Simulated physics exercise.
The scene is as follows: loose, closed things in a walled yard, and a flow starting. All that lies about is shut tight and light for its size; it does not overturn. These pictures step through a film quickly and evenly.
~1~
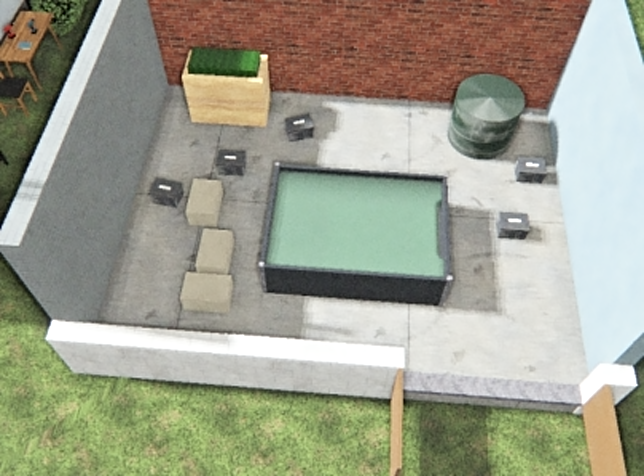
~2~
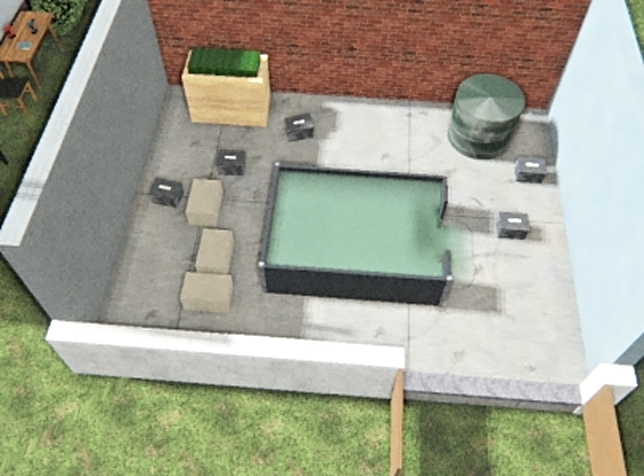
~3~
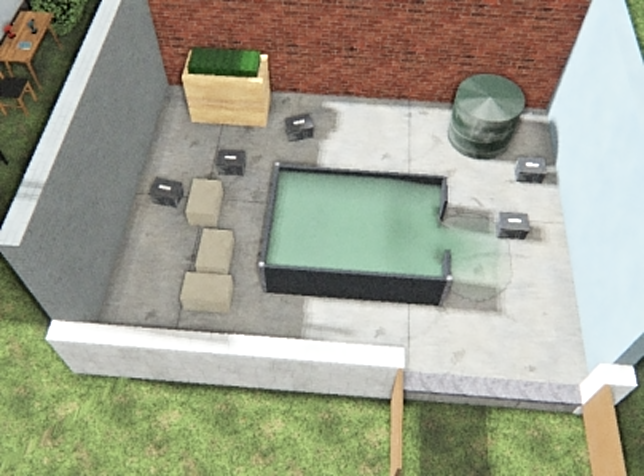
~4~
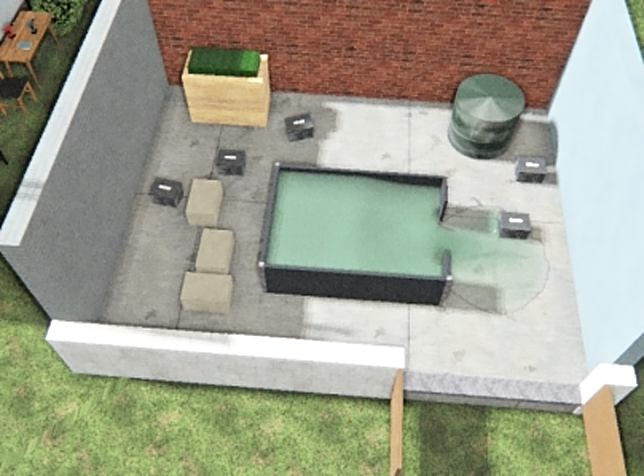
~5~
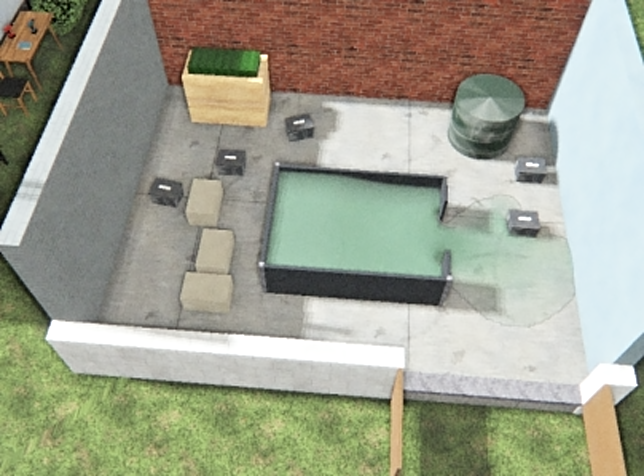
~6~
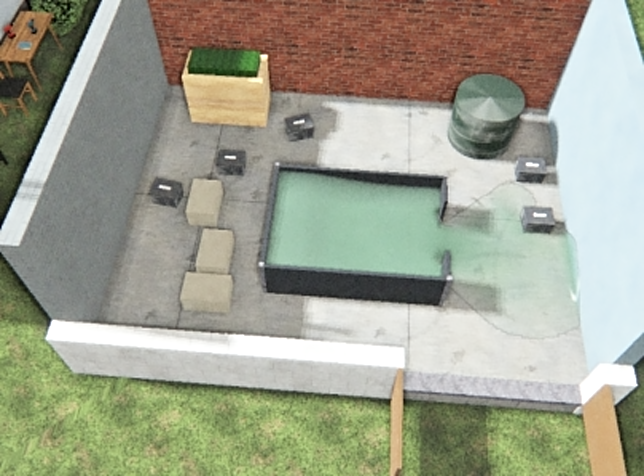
In a walled yard with a brick back wall, greenish water pours through a gap in the right side of a dark rectangular tank, spreads across the paving, and pushes one small dark box a short way right.
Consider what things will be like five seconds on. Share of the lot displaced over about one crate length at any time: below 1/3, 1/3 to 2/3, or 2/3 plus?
The part that gets shoved well aside falls short of a third.
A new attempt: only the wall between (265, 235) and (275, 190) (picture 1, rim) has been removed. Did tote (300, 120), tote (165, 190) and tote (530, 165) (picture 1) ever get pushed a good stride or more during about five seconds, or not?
Working through them in order, the first not displaced that far, the second gets shoved clear and the last not displaced that far.
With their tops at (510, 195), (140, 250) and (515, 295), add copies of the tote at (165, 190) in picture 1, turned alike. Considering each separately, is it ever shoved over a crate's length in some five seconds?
Copy by copy, in order: Relocated, largely stays, relocated.
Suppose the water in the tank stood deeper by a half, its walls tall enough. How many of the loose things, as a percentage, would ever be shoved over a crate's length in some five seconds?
My figure is 20 percent.
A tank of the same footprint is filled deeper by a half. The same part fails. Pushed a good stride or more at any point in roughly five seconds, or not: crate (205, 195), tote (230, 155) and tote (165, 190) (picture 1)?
Object 1: Didn't cover it. Object 2: Didn't cover it. Object 3: Didn't cover it.
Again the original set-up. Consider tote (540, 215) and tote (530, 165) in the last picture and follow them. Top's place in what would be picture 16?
I'd say around (501, 158) for the first and around (524, 116) for the second.
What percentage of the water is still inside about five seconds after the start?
That comes to roughly 80 parts in a hundred.
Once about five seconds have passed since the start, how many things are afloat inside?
It adds up to 1.
A moment on, 1 of 8 are well off their spots; 1 afloat.
Next, 2 of 8 are well off their spots; 0 afloat.
Later, 2 of 8 are well off their spots; 1 afloat.
In the end, 2 of 8 are well off their spots, and 2 have been at some point; 1 afloat.
